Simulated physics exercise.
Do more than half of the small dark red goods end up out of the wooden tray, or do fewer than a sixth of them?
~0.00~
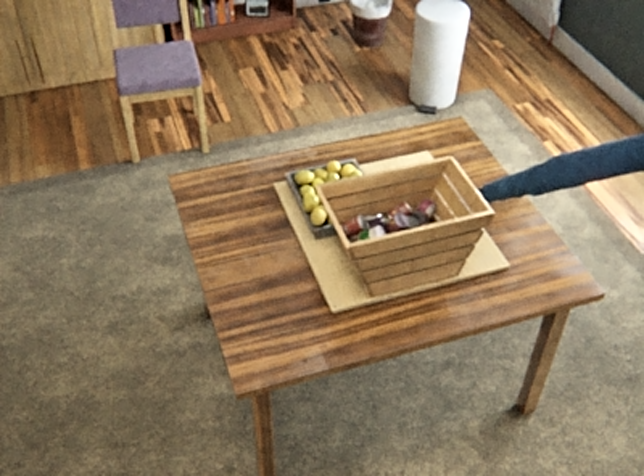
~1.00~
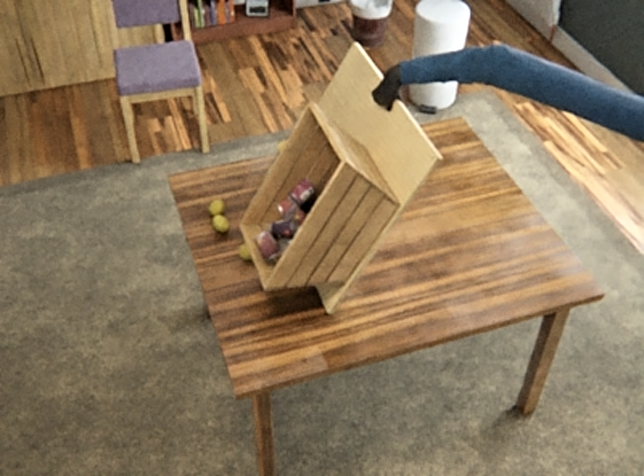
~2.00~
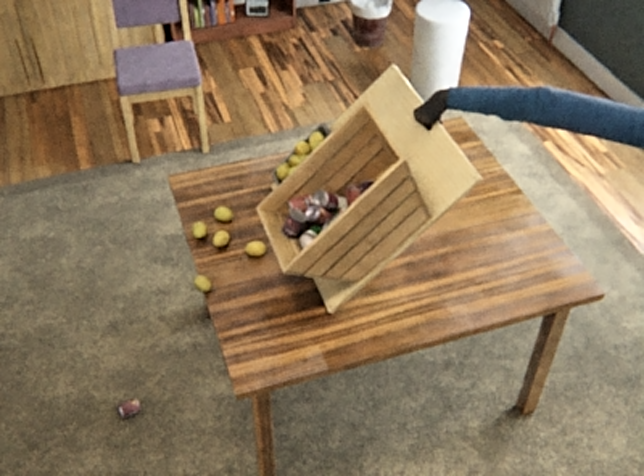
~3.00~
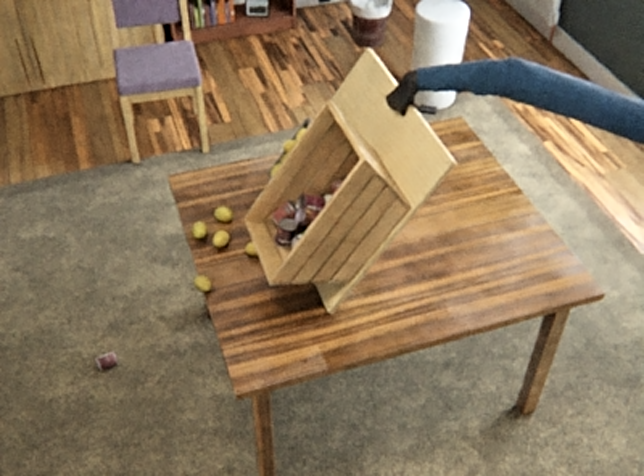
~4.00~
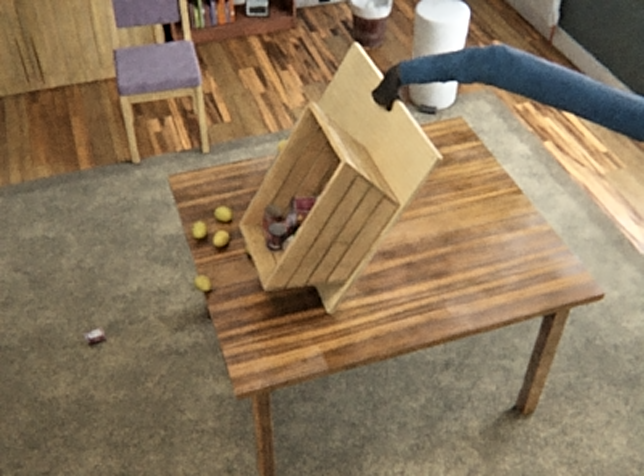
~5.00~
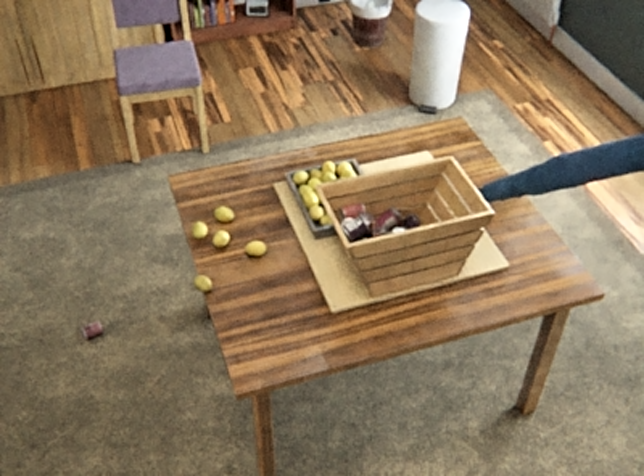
Fewer than a sixth end up out of the wooden tray. Just one lies on the rug, and the rest stay inside as the board is lowered flat.
